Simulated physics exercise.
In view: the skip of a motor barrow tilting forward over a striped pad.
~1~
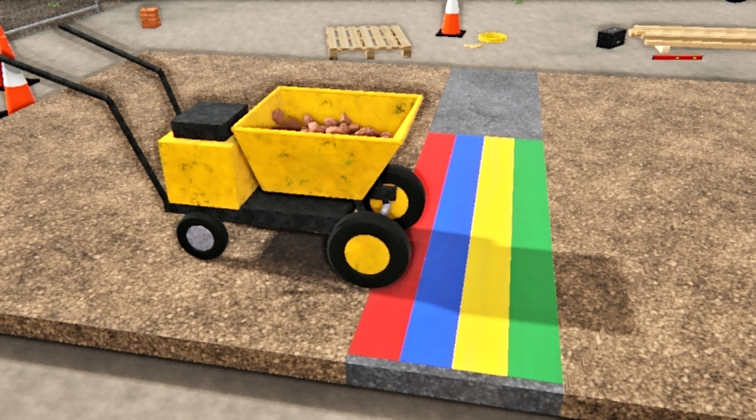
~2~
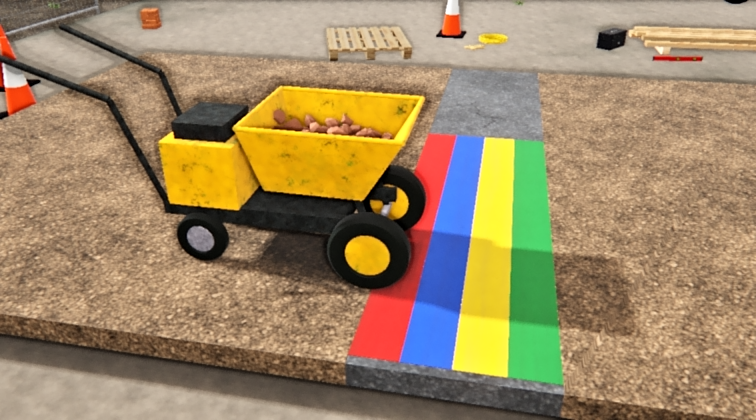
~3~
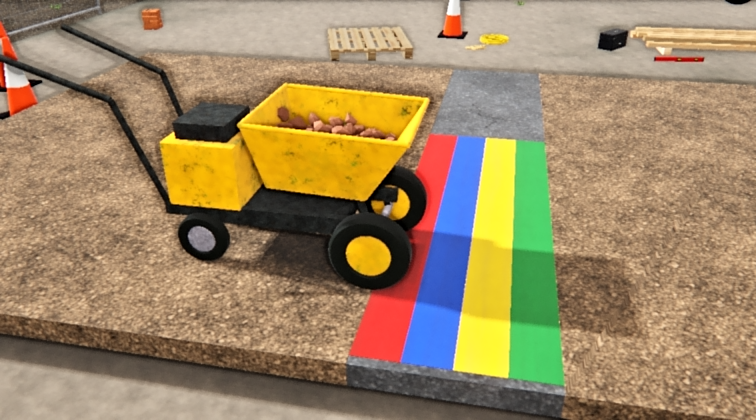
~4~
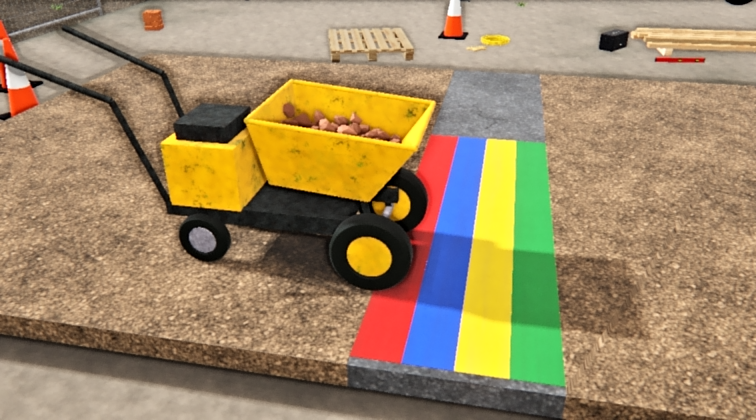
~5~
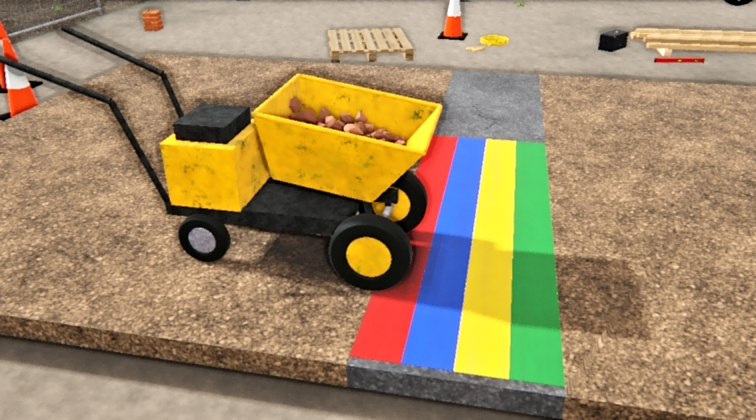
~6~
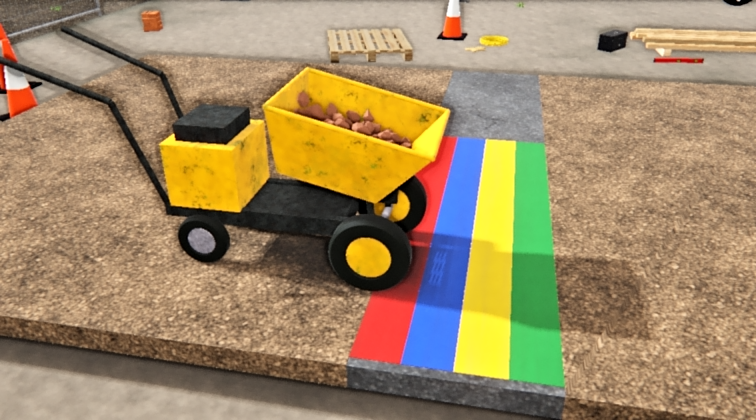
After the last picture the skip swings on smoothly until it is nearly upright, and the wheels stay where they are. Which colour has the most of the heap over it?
The green strip carries the most.
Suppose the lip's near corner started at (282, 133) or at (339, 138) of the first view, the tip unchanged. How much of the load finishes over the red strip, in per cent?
About 40 and 0 per cent.
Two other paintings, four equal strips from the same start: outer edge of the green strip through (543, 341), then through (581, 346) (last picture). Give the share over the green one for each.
The first gives 40 %, the second 40 %.
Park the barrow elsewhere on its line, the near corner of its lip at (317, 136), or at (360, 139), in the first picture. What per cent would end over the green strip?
First some 10, then 20 per cent.
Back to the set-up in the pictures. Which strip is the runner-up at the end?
Second comes the yellow strip.
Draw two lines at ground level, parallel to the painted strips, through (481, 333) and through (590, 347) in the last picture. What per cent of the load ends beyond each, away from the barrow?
Near 80 % and 10 %.
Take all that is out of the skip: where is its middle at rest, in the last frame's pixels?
Close to (534, 272).
Soon after the last picture, skip tipped steeply; all in the skip.
A little later, skip tipped steeply; nearly all in the skip; a stray few over the yellow strip; a small part over the green strip.
Later still, skip tipped right over; about a third in the skip; a small part over the yellow strip; about a third over the green strip; about a quarter off the paint.
By the end, skip tipped right over; about a quarter in the skip; none over the red strip; a stray few over the blue strip; about a quarter over the yellow strip; about half over the green strip; about a quarter off the paint.
